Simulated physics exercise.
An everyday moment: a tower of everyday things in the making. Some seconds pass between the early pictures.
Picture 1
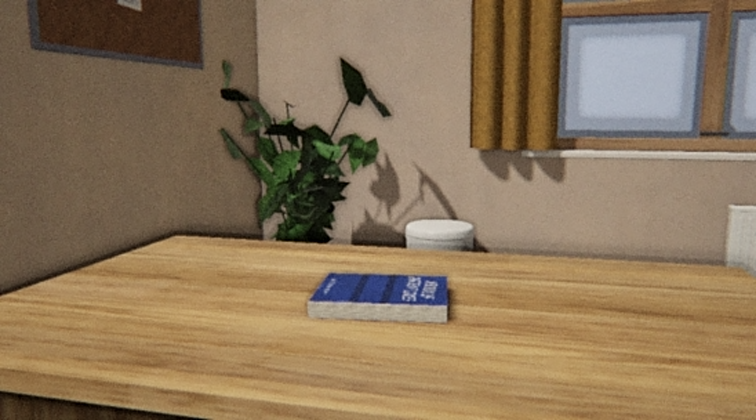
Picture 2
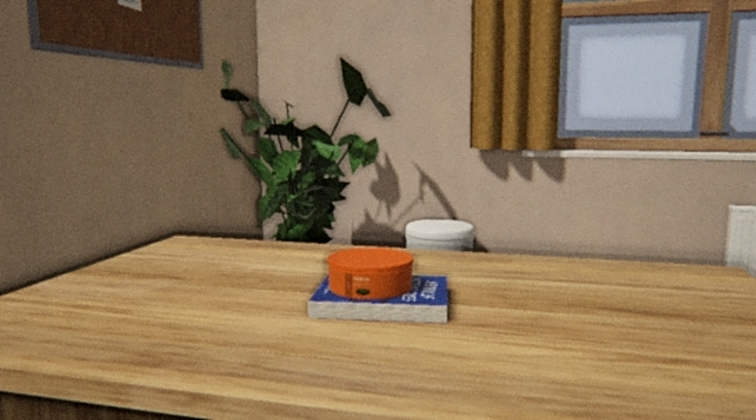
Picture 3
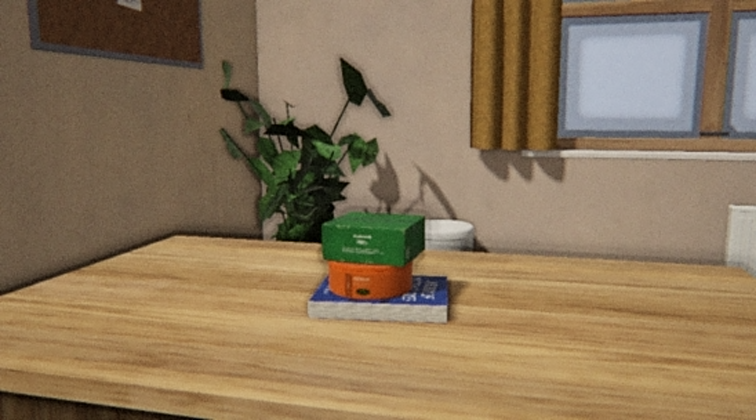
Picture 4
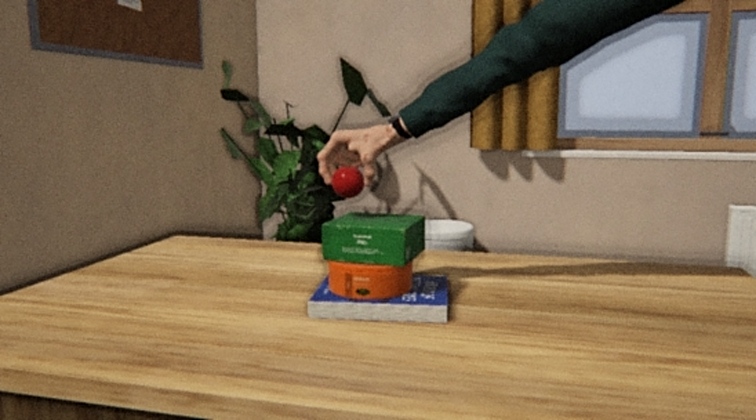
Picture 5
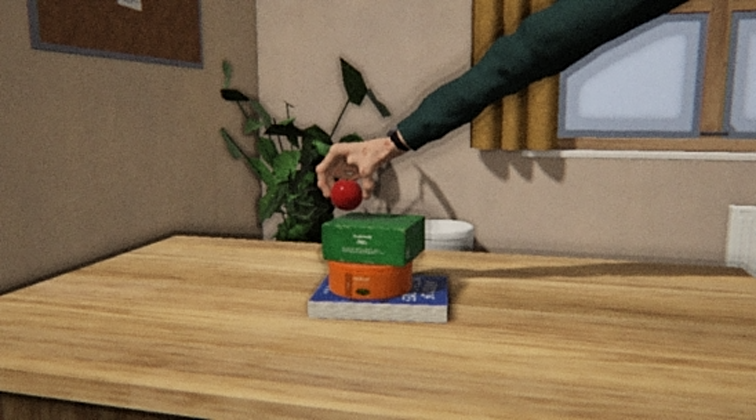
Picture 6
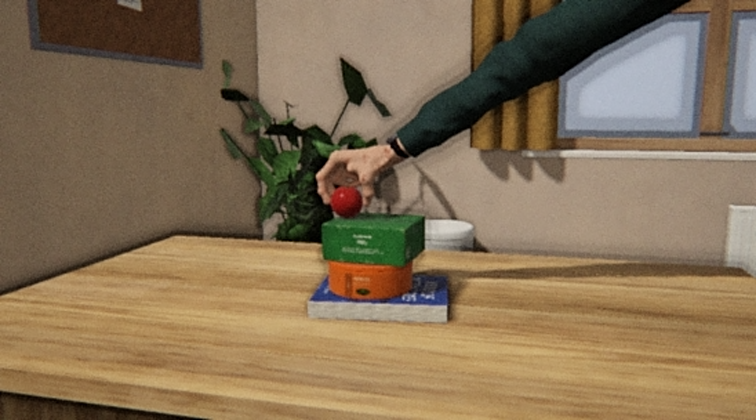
On a wooden table in a room with a leafy plant and a curtained window, a blue book lies alone. An orange tub appears on it, then a green box on top. A hand reaches in from the right and lowers a red tomato onto the box, still holding it.
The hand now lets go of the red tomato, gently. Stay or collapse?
In the end the pile stays up.
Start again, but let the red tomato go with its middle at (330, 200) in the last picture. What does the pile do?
Then it gives way.
Then, 0.20 s on from there, no change.
Then, 0.50 s on from there, red tomato resting near (347, 203).
Then, 0.90 s on from there, red tomato resting near (347, 202).
In the end, all 4 unmoved. At the end, from the last picture's camera, red tomato near (347, 202). The pile holds.
